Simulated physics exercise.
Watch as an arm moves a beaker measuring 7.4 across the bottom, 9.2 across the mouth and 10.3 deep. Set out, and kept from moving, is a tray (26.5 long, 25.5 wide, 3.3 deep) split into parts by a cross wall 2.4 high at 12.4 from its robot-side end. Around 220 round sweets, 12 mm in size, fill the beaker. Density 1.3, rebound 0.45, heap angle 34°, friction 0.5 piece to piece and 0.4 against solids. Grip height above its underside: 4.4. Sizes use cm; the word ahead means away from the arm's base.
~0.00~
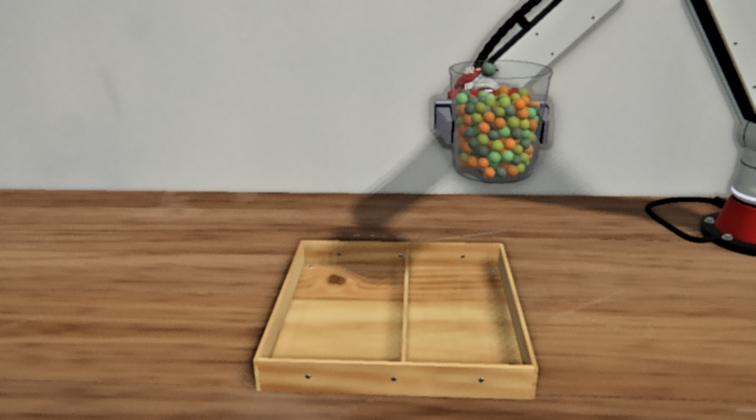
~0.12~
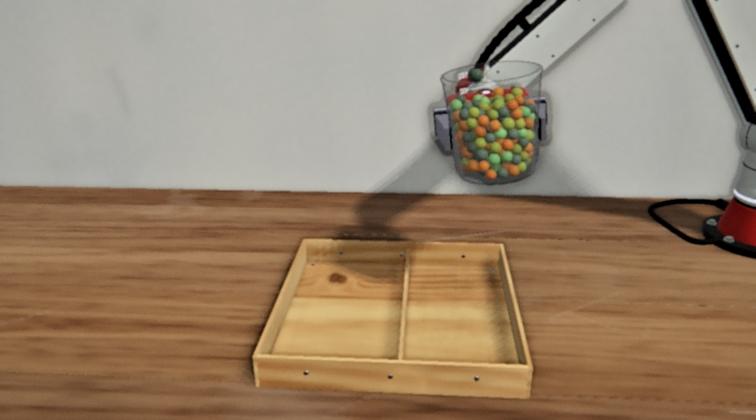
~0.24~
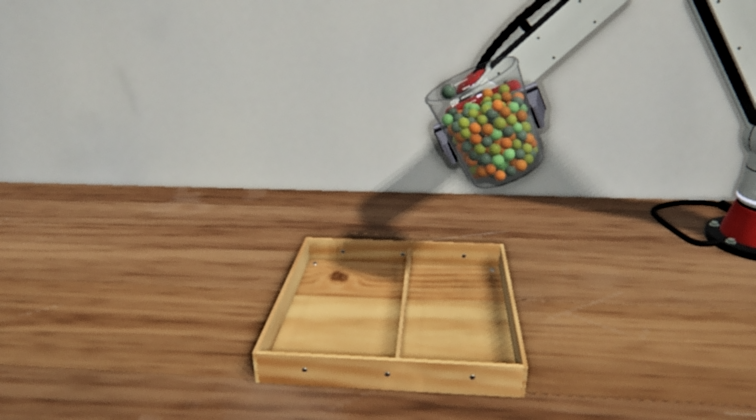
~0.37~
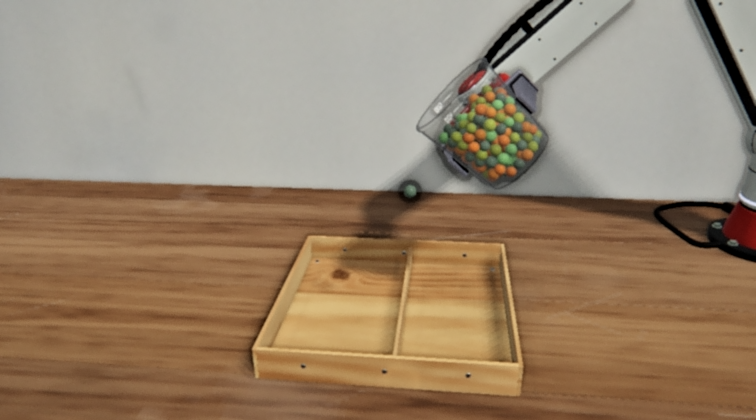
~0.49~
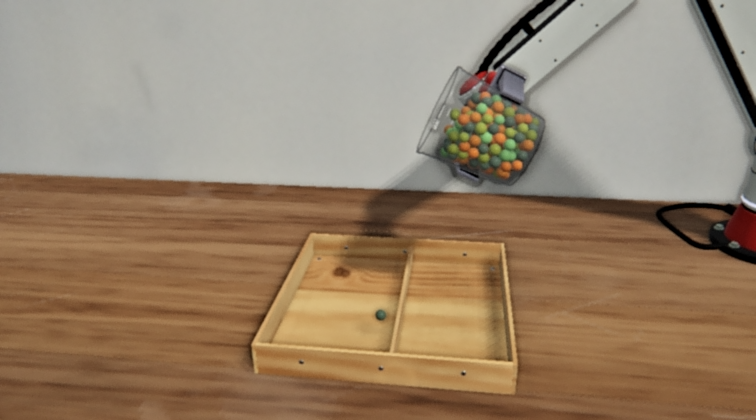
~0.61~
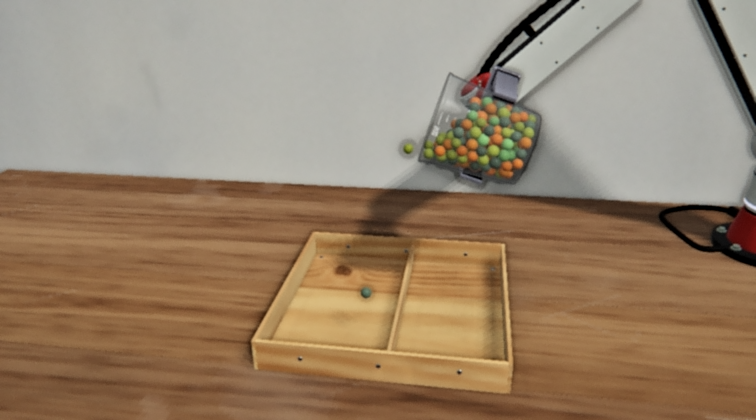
A robot arm reaching in from the upper right holds a clear beaker full of orange, green and grey-green balls above a brown wooden table, seen from the front against a pale wall. Below sits a shallow, light wooden tray split by a divider. The beaker tips steadily leftward, one dark green ball drops into the tray's left part and rolls, then a lighter green one leaves the rim, as the view shifts slightly.
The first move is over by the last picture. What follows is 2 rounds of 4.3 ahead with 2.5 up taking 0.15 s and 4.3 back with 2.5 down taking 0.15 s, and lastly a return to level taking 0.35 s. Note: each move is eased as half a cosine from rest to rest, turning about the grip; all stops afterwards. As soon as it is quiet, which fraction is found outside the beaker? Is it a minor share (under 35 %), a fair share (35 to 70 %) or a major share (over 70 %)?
It is a fair share.
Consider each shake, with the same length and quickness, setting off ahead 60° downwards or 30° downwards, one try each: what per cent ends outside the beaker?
You'd get some 5 per cent with the first setting and some 25 per cent with the second.
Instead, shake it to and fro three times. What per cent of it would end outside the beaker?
Estimate: Around 70 %.
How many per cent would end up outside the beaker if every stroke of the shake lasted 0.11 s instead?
In that case around 85 per cent.
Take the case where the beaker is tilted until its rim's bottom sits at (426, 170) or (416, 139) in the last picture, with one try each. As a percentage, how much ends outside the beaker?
85 % and 30 %.
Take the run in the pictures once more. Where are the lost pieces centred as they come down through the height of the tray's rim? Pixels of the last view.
About at (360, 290).
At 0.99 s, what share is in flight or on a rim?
Around 12 per cent of the load.
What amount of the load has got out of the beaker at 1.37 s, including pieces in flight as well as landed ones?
I'd say some 60 percent by then.
By 0.99 s, tilted 72° forward, highest piece 26 above the table; 148 in the beaker, 46 in the far-side part, 2 in the robot-side part, 28 in flight or on a rim.
By 1.37 s, tilted 41° forward, highest piece 25 above the table; 116 in the far-side part, 94 in the beaker, 8 in the robot-side part, 3 on the table or floor, 3 in flight or on a rim.
By 1.76 s, level, highest piece 24 above the table; 118 in the far-side part, 94 in the beaker, 8 in the robot-side part, 4 on the table or floor.
By 2.81 s, level, highest piece 24 above the table; 118 in the far-side part, 94 in the beaker, 8 in the robot-side part, 4 on the table or floor.
Final count, 118 in the far-side part, 94 in the beaker, 8 in the robot-side part, 4 on the table or floor. That is 58 % outside the beaker.
